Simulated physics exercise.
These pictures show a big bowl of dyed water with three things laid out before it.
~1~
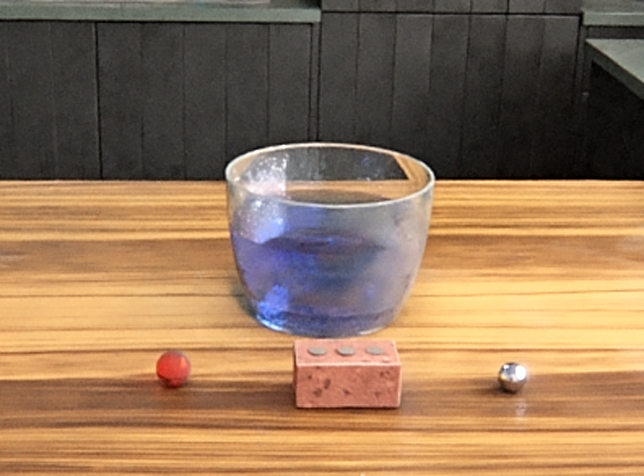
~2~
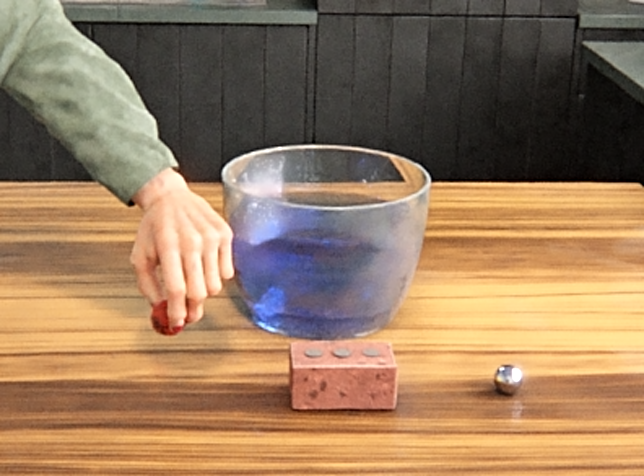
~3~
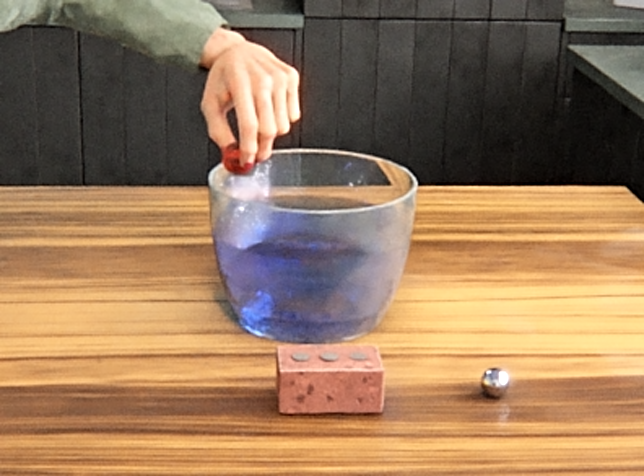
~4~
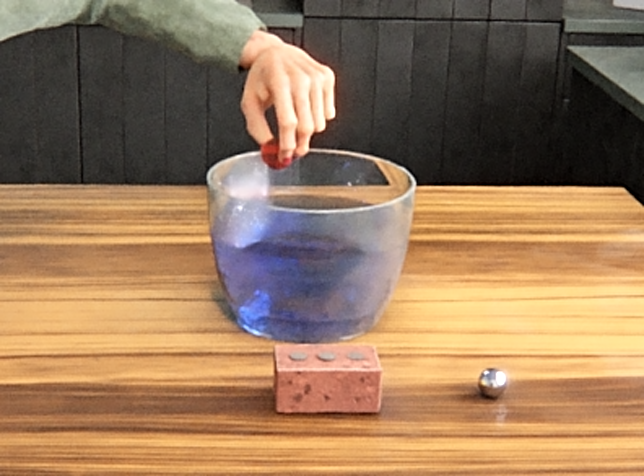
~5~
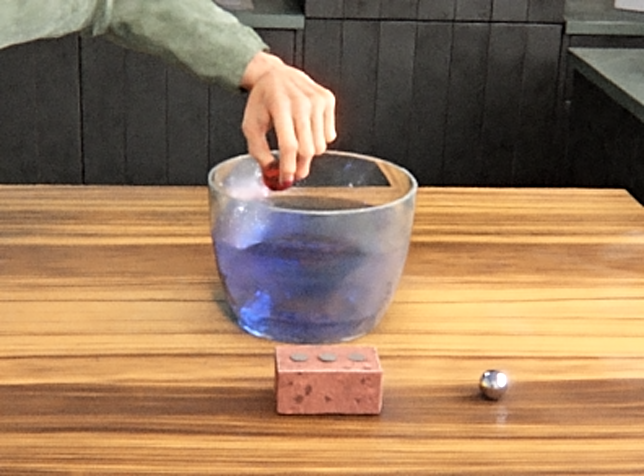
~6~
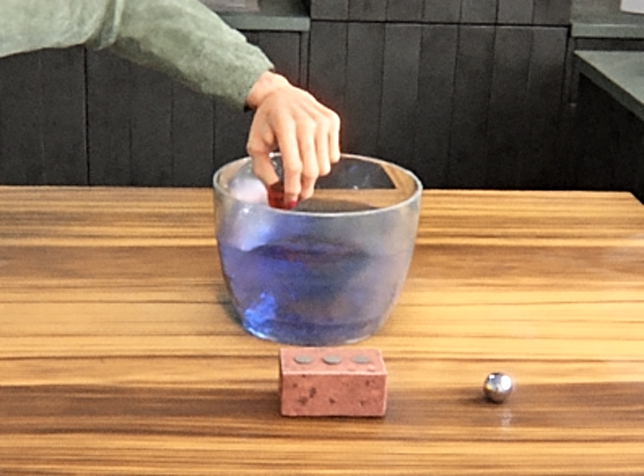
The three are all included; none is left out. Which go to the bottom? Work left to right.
So the left falls to the base, the middle falls to the base, and the right falls to the base.
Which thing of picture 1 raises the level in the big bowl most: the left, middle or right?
It's the centre item.
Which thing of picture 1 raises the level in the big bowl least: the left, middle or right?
Answer: The far-right item.
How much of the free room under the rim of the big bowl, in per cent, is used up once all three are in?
16 %.
Soon after, the glass marble goes to the bottom.
Later, the piece of brick goes to the bottom.
In the end, the steel ball goes to the bottom; afloat, none of them.
